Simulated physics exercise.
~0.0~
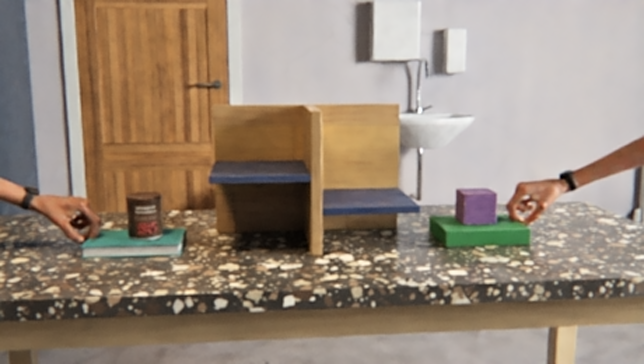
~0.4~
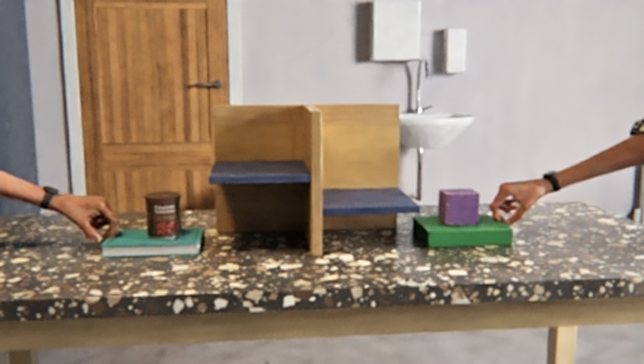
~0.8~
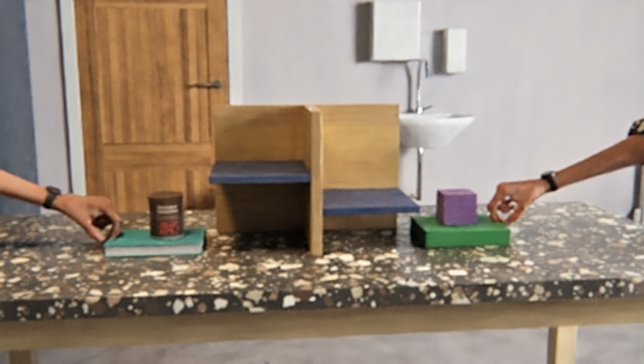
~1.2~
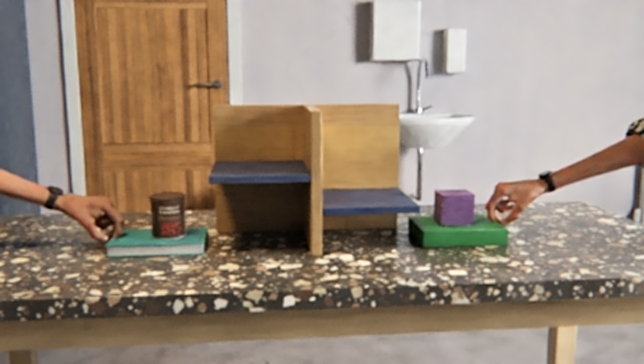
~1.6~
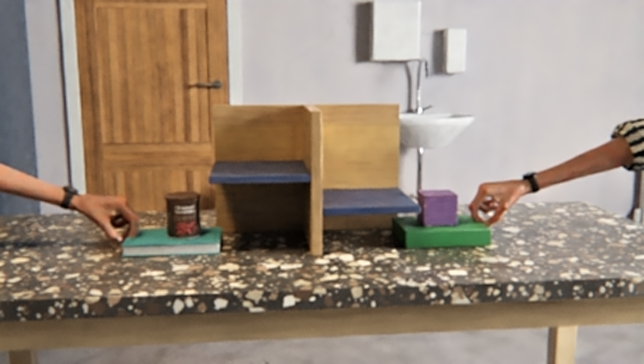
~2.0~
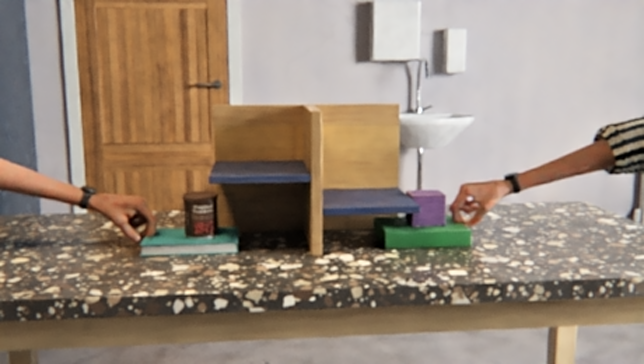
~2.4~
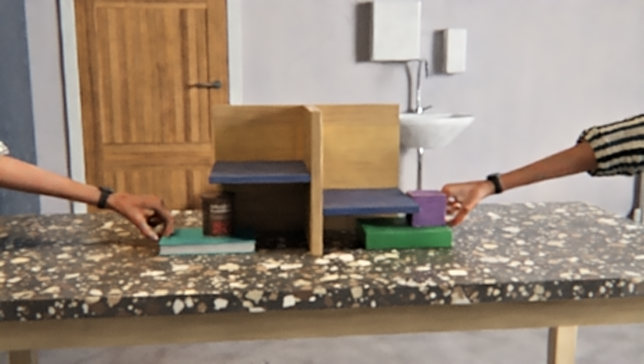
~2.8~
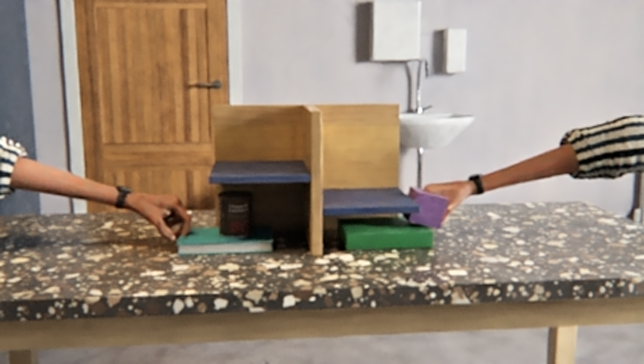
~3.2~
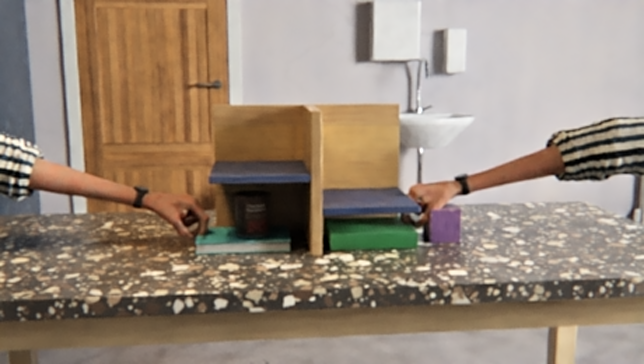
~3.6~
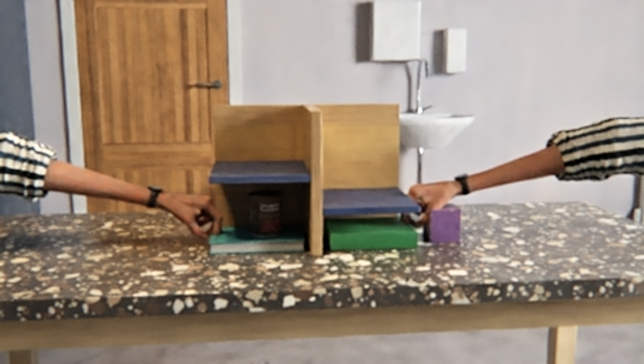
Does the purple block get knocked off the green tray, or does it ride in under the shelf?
The purple block gets knocked off the green tray by the shelf and ends up on the table, while the brown tin rides in untouched on the other side.
Two hands push loaded trays under shelves, and the tin slides in while the purple block is knocked off.
